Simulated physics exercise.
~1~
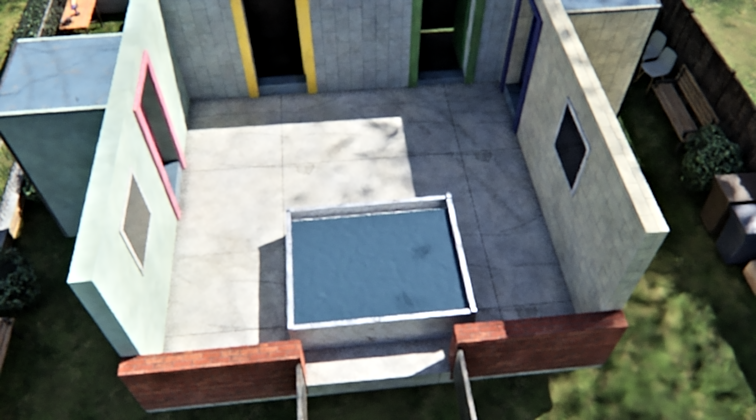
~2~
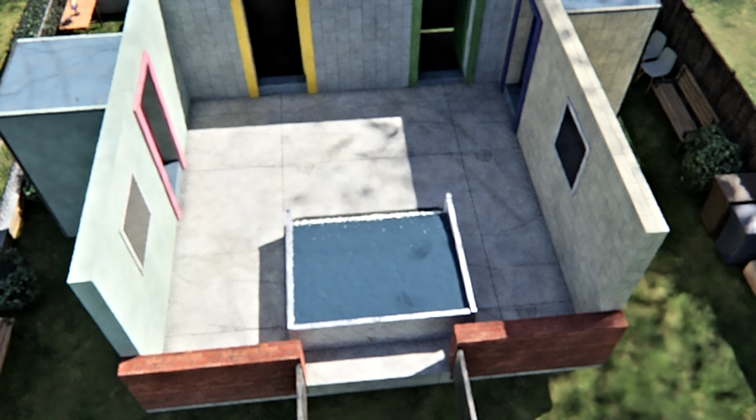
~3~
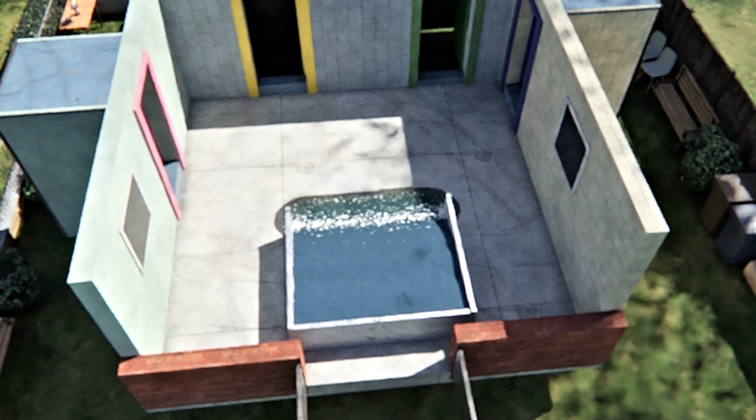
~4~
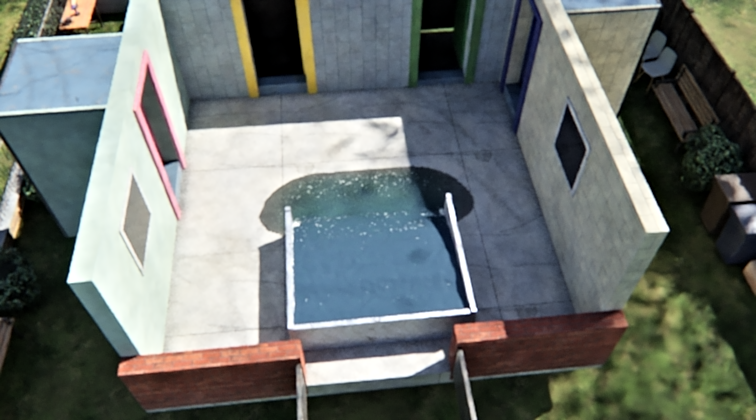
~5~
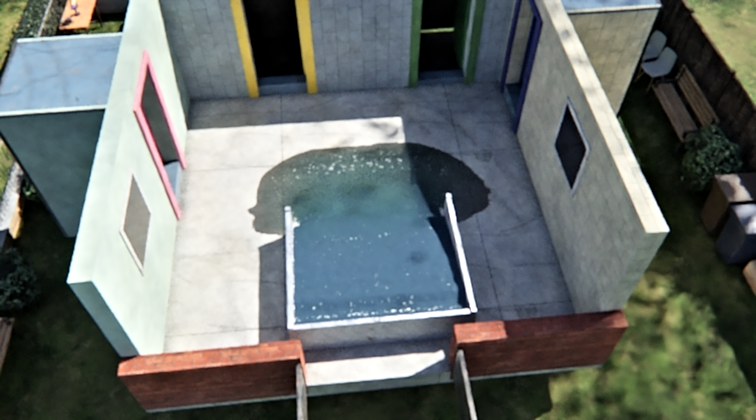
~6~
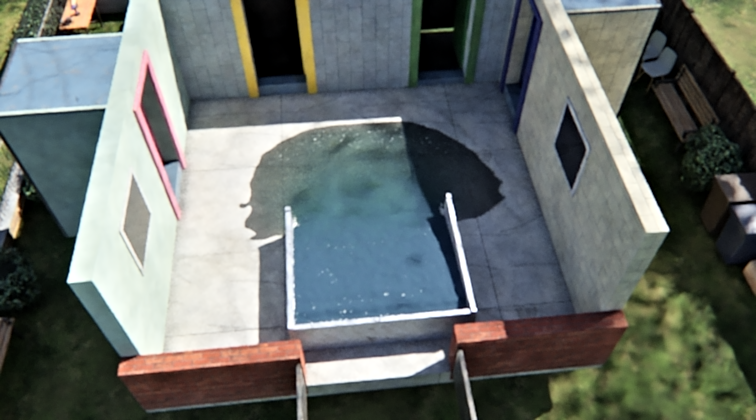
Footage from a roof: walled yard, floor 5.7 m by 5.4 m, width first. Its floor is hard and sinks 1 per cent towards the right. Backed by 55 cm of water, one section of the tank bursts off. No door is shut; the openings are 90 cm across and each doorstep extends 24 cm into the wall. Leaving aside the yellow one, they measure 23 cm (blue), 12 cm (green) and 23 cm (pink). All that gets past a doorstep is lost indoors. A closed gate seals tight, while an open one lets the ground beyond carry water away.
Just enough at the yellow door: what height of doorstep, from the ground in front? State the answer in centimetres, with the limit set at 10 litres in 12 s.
Some 20 cm.
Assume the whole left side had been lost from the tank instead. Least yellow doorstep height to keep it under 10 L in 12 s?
If so: Around 16 cm.
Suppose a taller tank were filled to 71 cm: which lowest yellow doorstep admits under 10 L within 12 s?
Minimum height: Approx. 27 cm.
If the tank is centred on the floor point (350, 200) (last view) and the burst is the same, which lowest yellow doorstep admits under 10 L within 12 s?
You'd need some 28 cm.
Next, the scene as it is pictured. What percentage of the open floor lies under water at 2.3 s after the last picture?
Around 60 per cent of the floor.
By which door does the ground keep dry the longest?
That would be the pink door.
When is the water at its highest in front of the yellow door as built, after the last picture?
1.6 s.
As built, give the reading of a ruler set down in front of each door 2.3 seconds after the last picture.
Depth (cm): Blue 27 / green 22 / pink 2 / yellow 20.
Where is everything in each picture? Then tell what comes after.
In the first picture, the tank at (375, 261) is whole and still, 55 cm deep; the yellow door at (277, 50) is dry.
In the second picture, the front is at a hidden place, 0.2 m from the gap on the far side; 0.4 m2 of floor is wet, 55 cm left at the back.
In the third picture, water pours out on the far side and has run 0.7 m, to (298, 202); about 10 cm deep outside, 55 cm at the back.
In the fourth picture, the gap is on the far side, the front 1.1 m out at (308, 179); the back of the tank holds 55 cm.
In the fifth picture, water pours out on the far side and has run 1.7 m, to (311, 154); about 7 cm deep outside, 48 cm at the back.
In the sixth picture, the front is at (323, 131), 2.2 m from the gap on the far side; 6.8 m2 of floor is wet, 46 cm left at the back; the yellow door at (277, 50), 3.5 m from the gap, is still 1.1 m from the nearest water.
Then, 0.7 s after the last picture water covers 50 % of the floor, deepest (29 cm) near (350, 96); 18 cm at the yellow door, 0 litres in over its 22 cm doorstep.
Then, 2.3 s after the last picture water covers 60 % of the floor, deepest (34 cm) near (496, 87); 20 cm at the yellow door, 3 litres in over its 22 cm doorstep.
Then, 11.3 s after the last picture water covers 95 % of the floor, deepest (12 cm) near (578, 342); 3 cm at the yellow door, 4 litres in over its 22 cm doorstep.
At the yellow door as built, the water peaked near 25 cm, 1.5 s after the last picture.
With a doorstep of 18.5 cm, 17 litres would have come in within the 12 s; with 21.5 cm, 5 litres. So under 10 litres takes about 20 cm.
